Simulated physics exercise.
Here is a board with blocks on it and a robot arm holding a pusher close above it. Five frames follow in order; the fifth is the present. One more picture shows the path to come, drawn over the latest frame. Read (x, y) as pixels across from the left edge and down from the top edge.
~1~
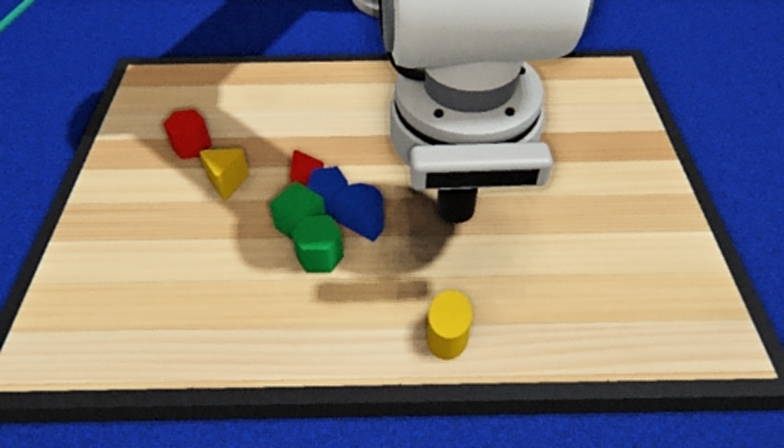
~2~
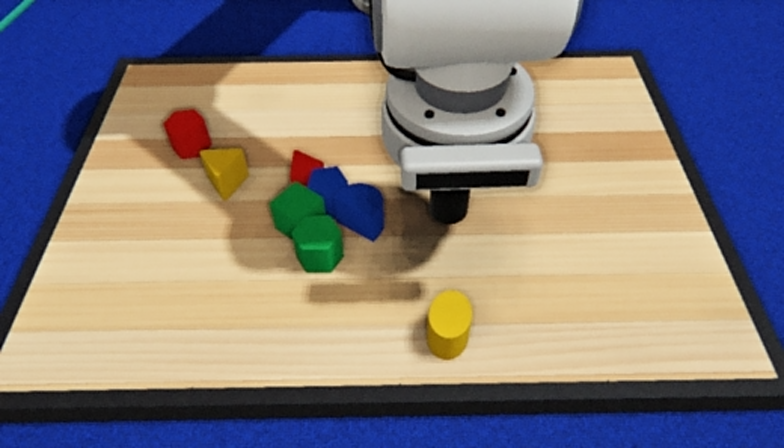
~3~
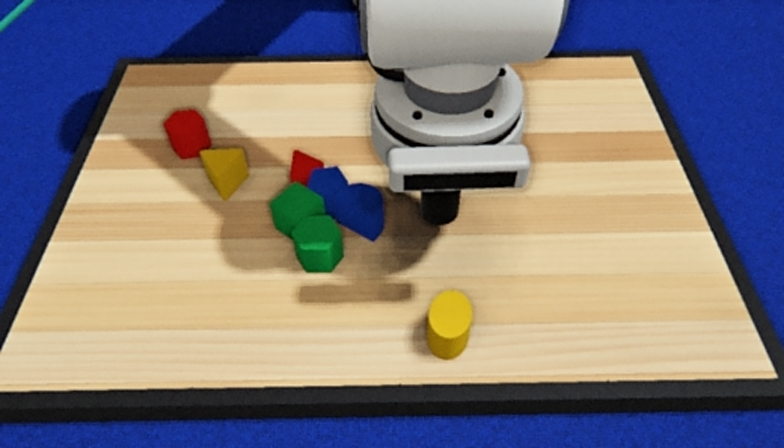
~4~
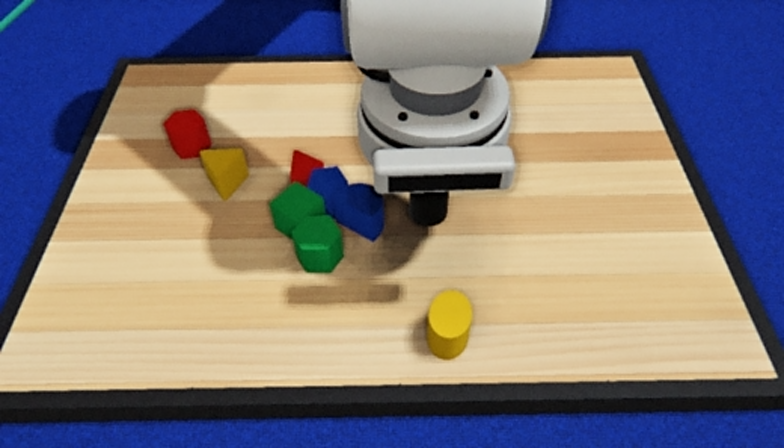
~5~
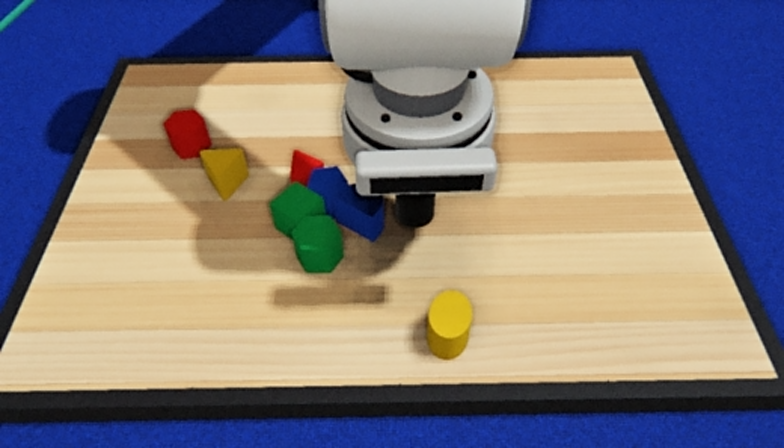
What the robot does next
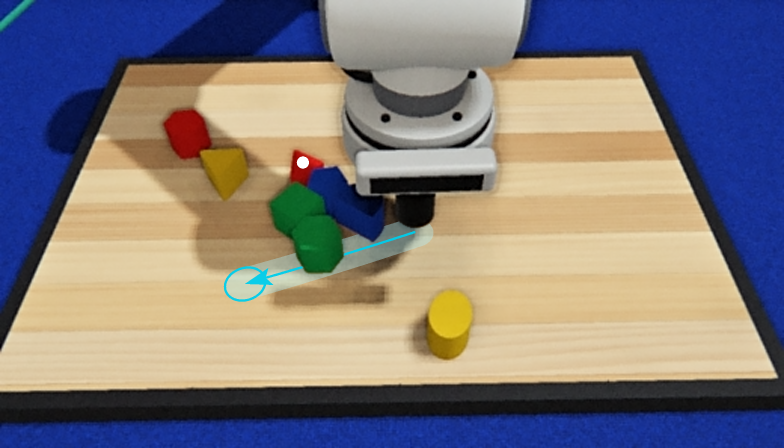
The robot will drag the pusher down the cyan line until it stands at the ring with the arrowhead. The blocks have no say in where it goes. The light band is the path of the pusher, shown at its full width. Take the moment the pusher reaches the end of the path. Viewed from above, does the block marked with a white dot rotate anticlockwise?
Answer: Yes.
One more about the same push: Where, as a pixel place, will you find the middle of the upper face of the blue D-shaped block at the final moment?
The top centre is at (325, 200).
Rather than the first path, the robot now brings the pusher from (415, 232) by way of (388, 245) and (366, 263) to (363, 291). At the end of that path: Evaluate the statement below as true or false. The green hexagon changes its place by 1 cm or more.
False.
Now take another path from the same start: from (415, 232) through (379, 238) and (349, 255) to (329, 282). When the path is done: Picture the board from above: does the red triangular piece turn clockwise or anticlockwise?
Its rotation is counterclockwise.
Drawn move, in a line from (415, 232) to (245, 284); the dot is on the red triangular piece.
On the path given first. One third of the way, pusher (358, 232); green square (290, 200); red triangular piece (298, 155), turned 25° anticlockwise; green hexagon (312, 232); blue D-shaped block (335, 198), turned 30° clockwise.
Two thirds of the way, pusher (299, 249); green square (285, 199); red triangular piece (297, 154), turned 25° anticlockwise; green hexagon (252, 244); blue D-shaped block (327, 200), turned 55° clockwise.
At the end, pusher (239, 266); yellow triangular piece still; green square (285, 199); red triangular piece (297, 154), turned 25° anticlockwise; green hexagon (201, 246), turned 55° clockwise; blue D-shaped block (327, 200), turned 55° clockwise.
